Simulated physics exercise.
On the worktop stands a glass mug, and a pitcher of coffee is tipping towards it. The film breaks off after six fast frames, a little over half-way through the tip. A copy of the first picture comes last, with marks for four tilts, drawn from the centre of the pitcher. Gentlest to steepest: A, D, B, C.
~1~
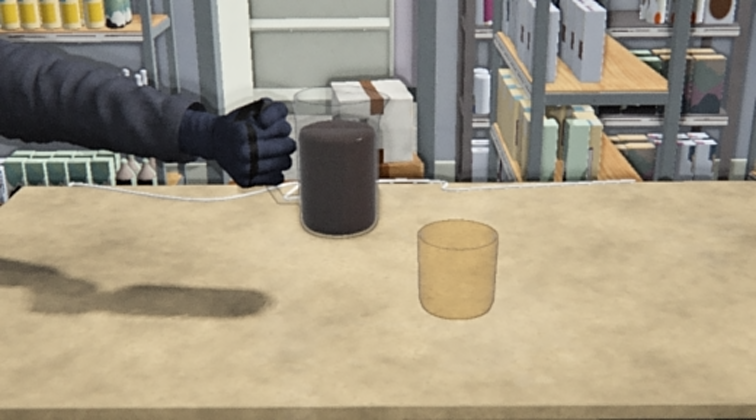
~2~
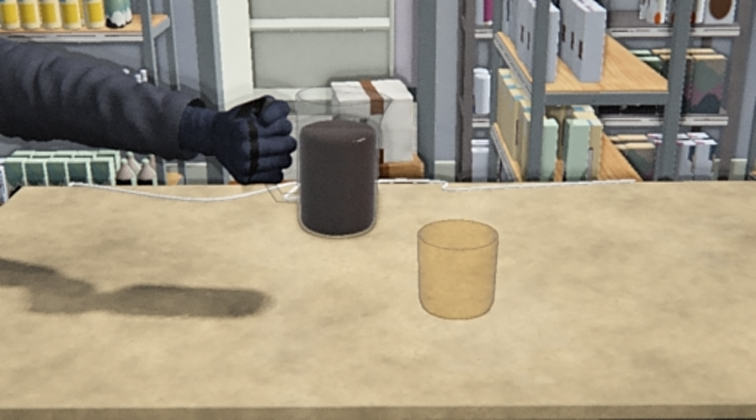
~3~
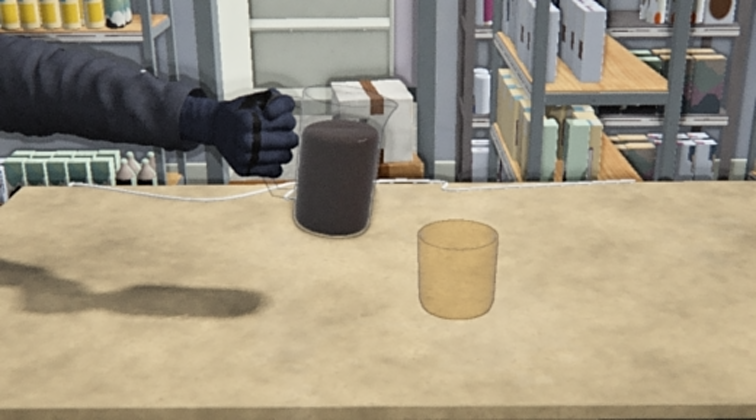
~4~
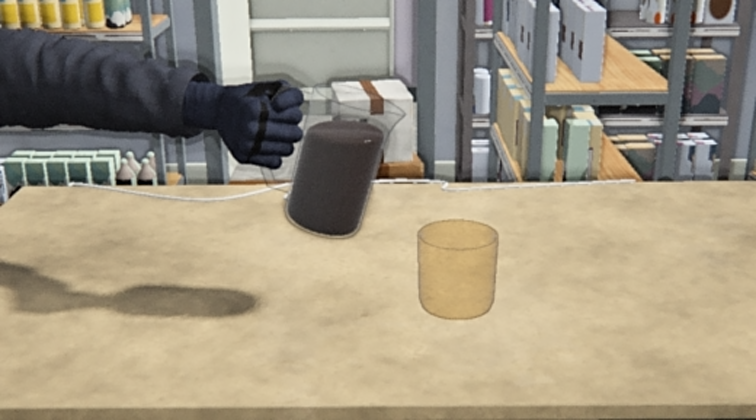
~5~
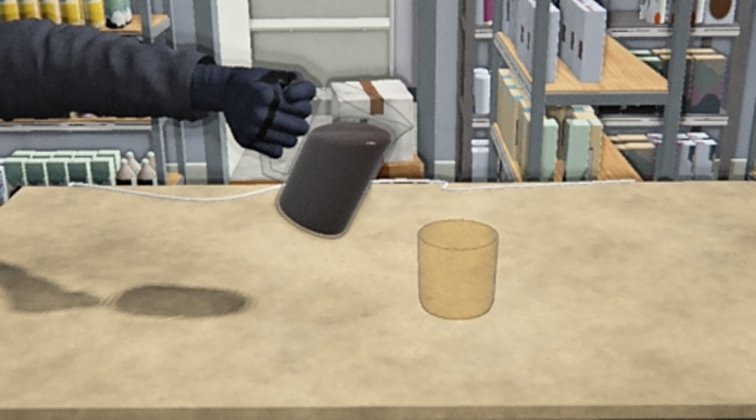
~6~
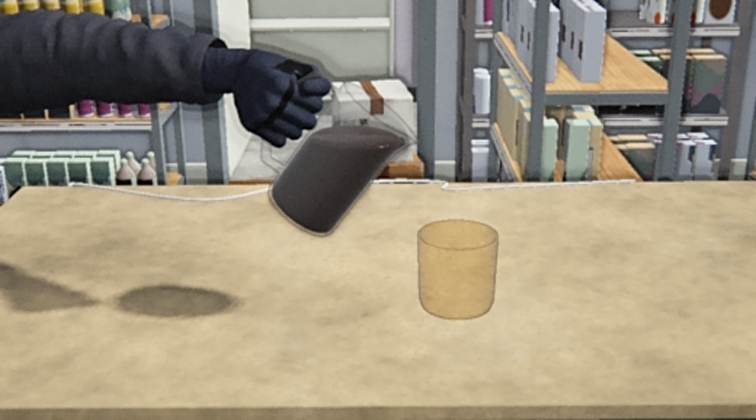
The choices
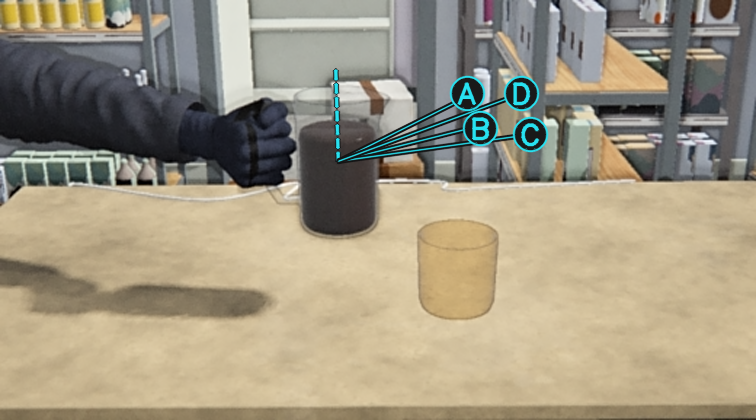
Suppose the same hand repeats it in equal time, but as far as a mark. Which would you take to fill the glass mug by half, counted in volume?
The best line is B.
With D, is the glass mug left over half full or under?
Under half.
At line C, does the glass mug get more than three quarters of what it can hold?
No, less.
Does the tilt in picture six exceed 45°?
No, it does not.
In cyan, A at (453, 103); B at (462, 130); C at (514, 136); D at (505, 99).
If A is chosen, the glass mug ends with about 24 % of what it can hold.
If B is chosen, the glass mug ends with about 49 % of what it can hold.
If C is chosen, the glass mug ends with about 62 % of what it can hold; 4 % of the coffee is spilt.
If D is chosen, the glass mug ends with about 36 % of what it can hold.
